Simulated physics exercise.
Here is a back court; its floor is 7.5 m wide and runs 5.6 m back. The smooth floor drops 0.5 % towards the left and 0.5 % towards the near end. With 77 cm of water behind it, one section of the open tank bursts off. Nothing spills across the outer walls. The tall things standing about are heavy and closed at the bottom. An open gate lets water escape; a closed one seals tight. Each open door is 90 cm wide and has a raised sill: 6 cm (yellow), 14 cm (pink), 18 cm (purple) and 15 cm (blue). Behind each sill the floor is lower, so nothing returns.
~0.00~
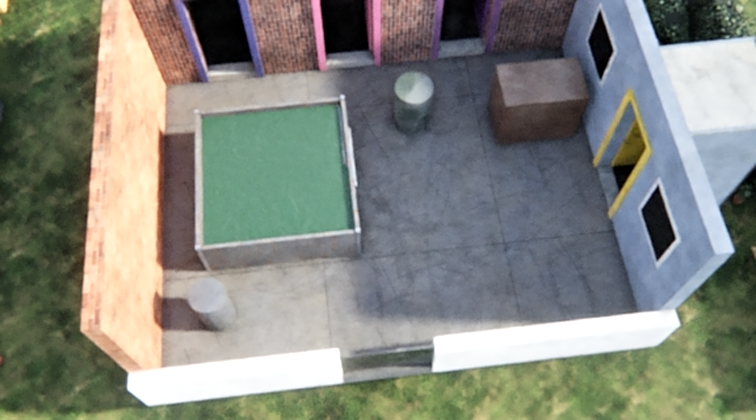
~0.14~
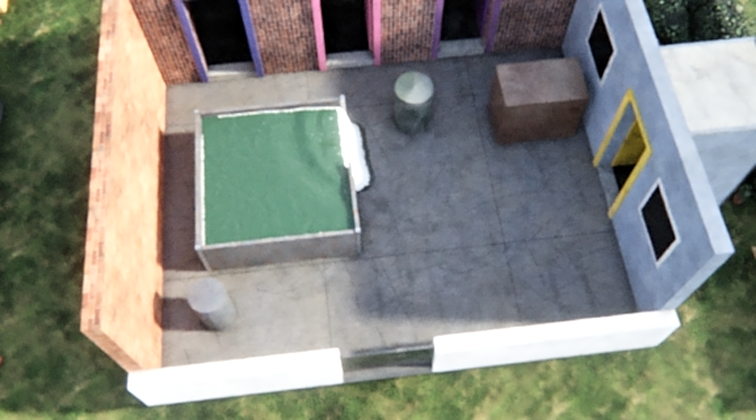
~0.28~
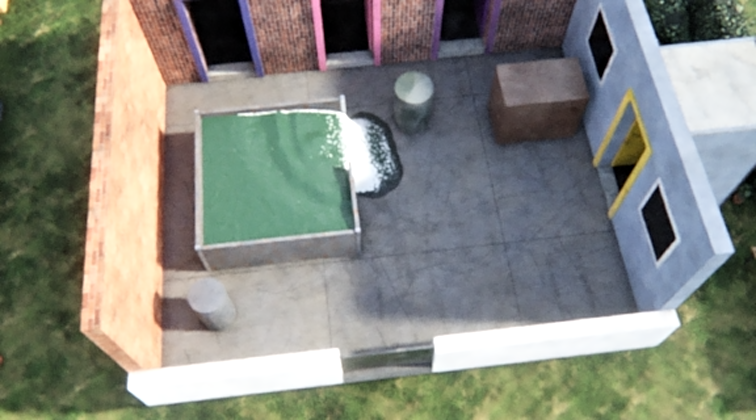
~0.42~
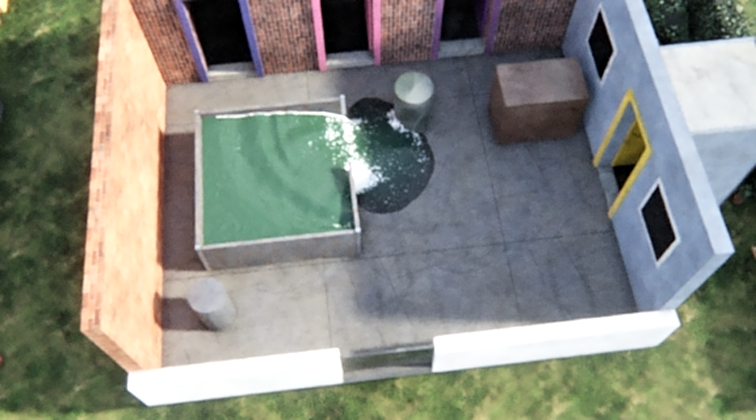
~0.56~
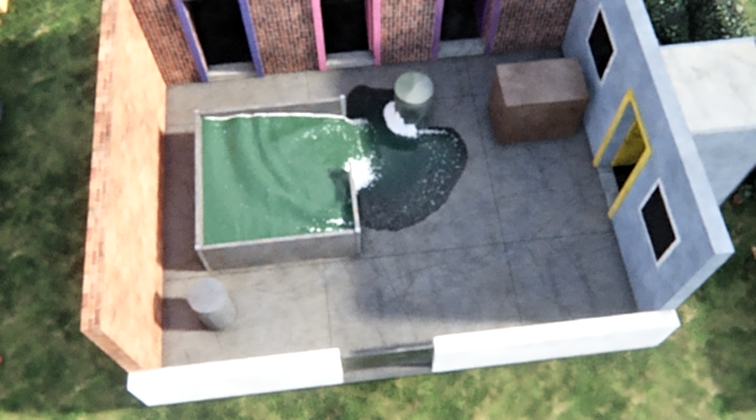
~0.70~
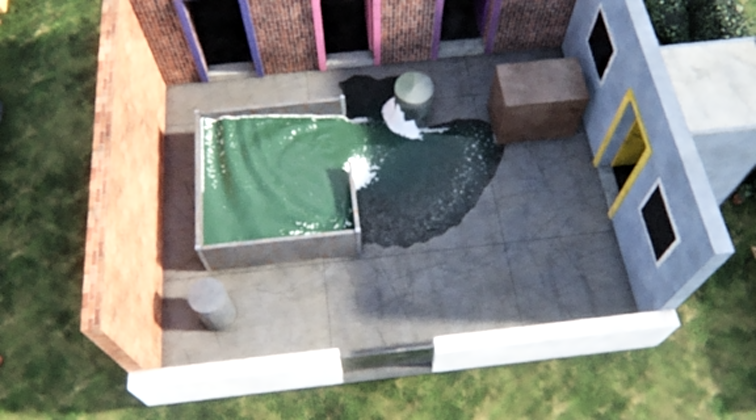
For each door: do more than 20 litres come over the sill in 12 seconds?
Within that time: At the yellow door it goes over the limit; at the pink door it passes the limit; at the purple door it stays under the limit; at the blue door it does not reach the limit.
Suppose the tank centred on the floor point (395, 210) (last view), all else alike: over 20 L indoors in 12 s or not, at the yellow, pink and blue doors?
Then: Yellow past it, pink below, blue below.
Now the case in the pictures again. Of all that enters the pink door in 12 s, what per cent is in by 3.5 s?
Some 70 per cent by then.
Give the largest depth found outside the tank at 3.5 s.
Up to some 32 cm.
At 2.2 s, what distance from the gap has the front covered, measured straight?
Roughly 5.2 m.
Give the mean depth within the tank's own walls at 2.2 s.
About 47 cm.
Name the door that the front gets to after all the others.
Last comes the blue one.
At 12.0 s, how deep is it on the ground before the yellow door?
About 10.0 cm.
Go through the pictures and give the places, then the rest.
Still water, 77 cm deep, in the open tank at (275, 172), in the first frame.
Water pours out at (346, 147) and has run 0.7 m, to (364, 187); typically 9 cm deep outside, 77 cm at the open tank's back, in the second frame.
The front is at (395, 181), 1.0 m from the gap at (346, 149); 1.1 m2 of floor is under water; 77 cm left at the back of the open tank, in the third frame.
The front is at (430, 162), 1.5 m from the gap at (346, 150); 2.2 m2 of floor is under water; 77 cm left at the back of the open tank, in the fourth frame.
The front is at (463, 155), 2.0 m from the gap at (346, 150); 3.7 m2 of floor is under water; 77 cm left at the back of the open tank, in the fifth frame.
Water pours out at (346, 150) and has run 2.7 m, to (499, 146); typically 6 cm deep outside, 73 cm at the open tank's back, in the sixth frame.
After 1.4 s water covers 35 % of the floor and is deepest (58 cm) near (397, 127); yellow door 7 cm at the sill, 0 L in, pink door 8 cm at the sill, 1 L in, purple door 5 cm at the sill, 0 L in, blue door not reached.
After 2.2 s water covers 45 % of the floor and is deepest (48 cm) near (397, 127); yellow door 16 cm at the sill, 92 L in, pink door 20 cm at the sill, 29 L in, purple door 13 cm at the sill, 0 L in, blue door not reached.
After 3.5 s water covers 65 % of the floor and is deepest (32 cm) near (627, 295); yellow door 21 cm at the sill, 258 L in, pink door 16 cm at the sill, 66 L in, purple door 9 cm at the sill, 2 L in, blue door 2 cm at the sill, 0 L in.
After 7.0 s water covers 95 % of the floor and is deepest (22 cm) near (625, 329); yellow door 15 cm at the sill, 439 L in, pink door 14 cm at the sill, 92 L in, purple door 6 cm at the sill, 2 L in, blue door 3 cm at the sill, 0 L in.
After 12.0 s water covers 100 % of the floor and is deepest (18 cm) near (162, 383); yellow door 10 cm at the sill, 510 L in, pink door 8 cm at the sill, 94 L in, purple door 7 cm at the sill, 2 L in, blue door 9 cm at the sill, 0 L in.
